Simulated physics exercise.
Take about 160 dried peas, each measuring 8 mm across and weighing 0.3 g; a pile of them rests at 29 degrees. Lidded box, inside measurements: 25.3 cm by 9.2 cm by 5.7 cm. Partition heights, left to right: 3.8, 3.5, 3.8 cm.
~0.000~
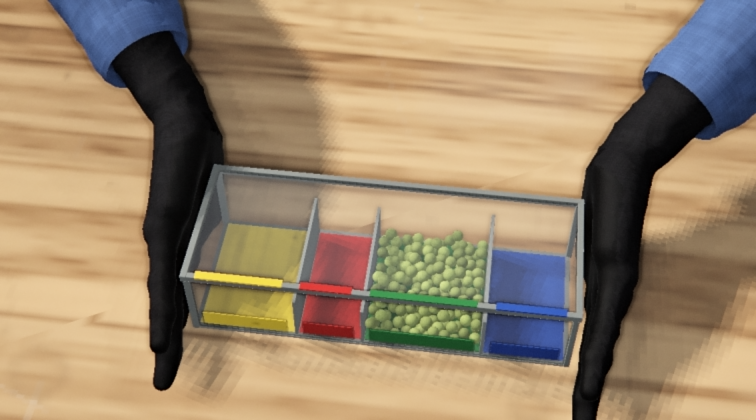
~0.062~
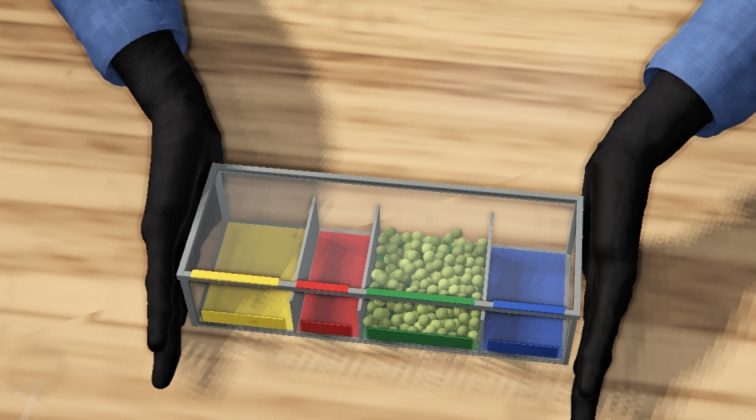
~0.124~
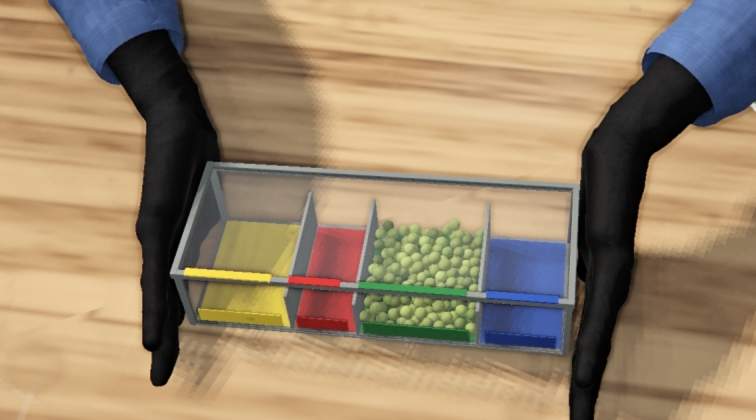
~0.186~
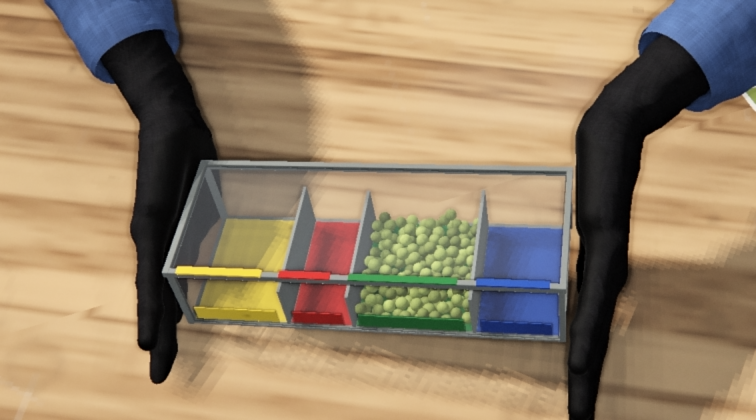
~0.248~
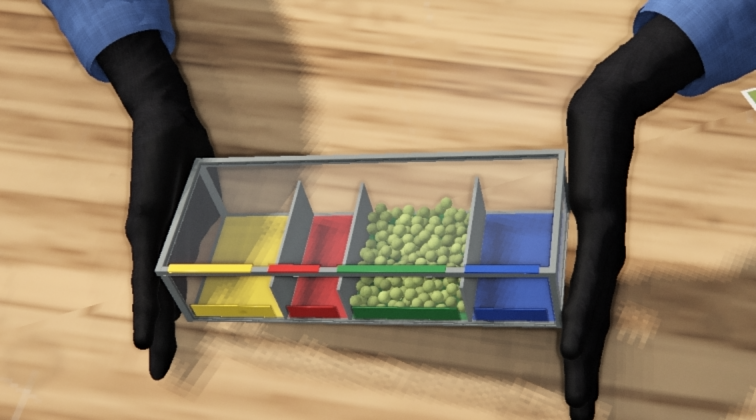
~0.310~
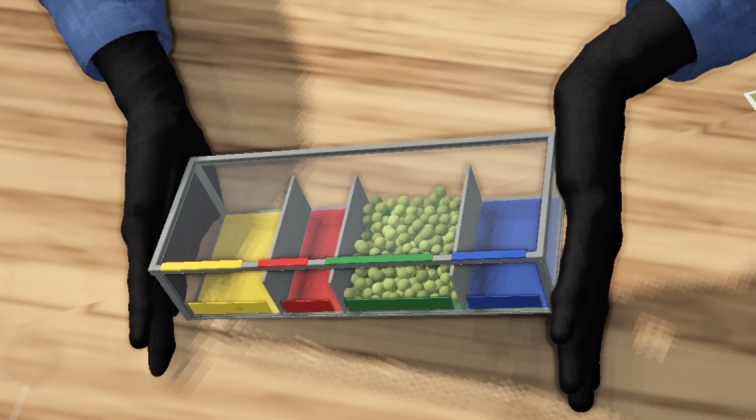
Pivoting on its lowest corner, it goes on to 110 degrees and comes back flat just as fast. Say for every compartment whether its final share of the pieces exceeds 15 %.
Red compartment: Does not exceed, blue compartment: Does not exceed, green compartment: Does not exceed, yellow compartment: Exceeds.
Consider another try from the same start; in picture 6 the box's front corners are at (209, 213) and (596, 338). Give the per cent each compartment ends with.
Red = 0 %; blue = 60 %; green = 40 %; yellow = 0 %.
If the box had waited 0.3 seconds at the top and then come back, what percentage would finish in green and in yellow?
Final amounts would be green 0% and yellow 100%.
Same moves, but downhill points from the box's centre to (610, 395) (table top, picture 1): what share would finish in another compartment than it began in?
Estimate: Near 45 per cent.
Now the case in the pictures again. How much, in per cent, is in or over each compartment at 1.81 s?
You'd find red at 20, blue at 0, green at 30 and yellow at 50 per cent.
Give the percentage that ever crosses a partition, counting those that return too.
100 per cent, give or take.
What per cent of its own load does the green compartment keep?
Share retained: Some 0 per cent.
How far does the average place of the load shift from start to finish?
13.0 cm, roughly.
After 1.81 s, tilt 110 degrees; red 20 %, green 30 %, yellow 50 %.
After 2.80 s, tilt 50 degrees; yellow 100 %.
After 3.78 s, tilt 0 degrees; yellow 100 %.
In the end, at 4.6 s, red 0 %, blue 0 %, green 0 %, yellow 100 %.
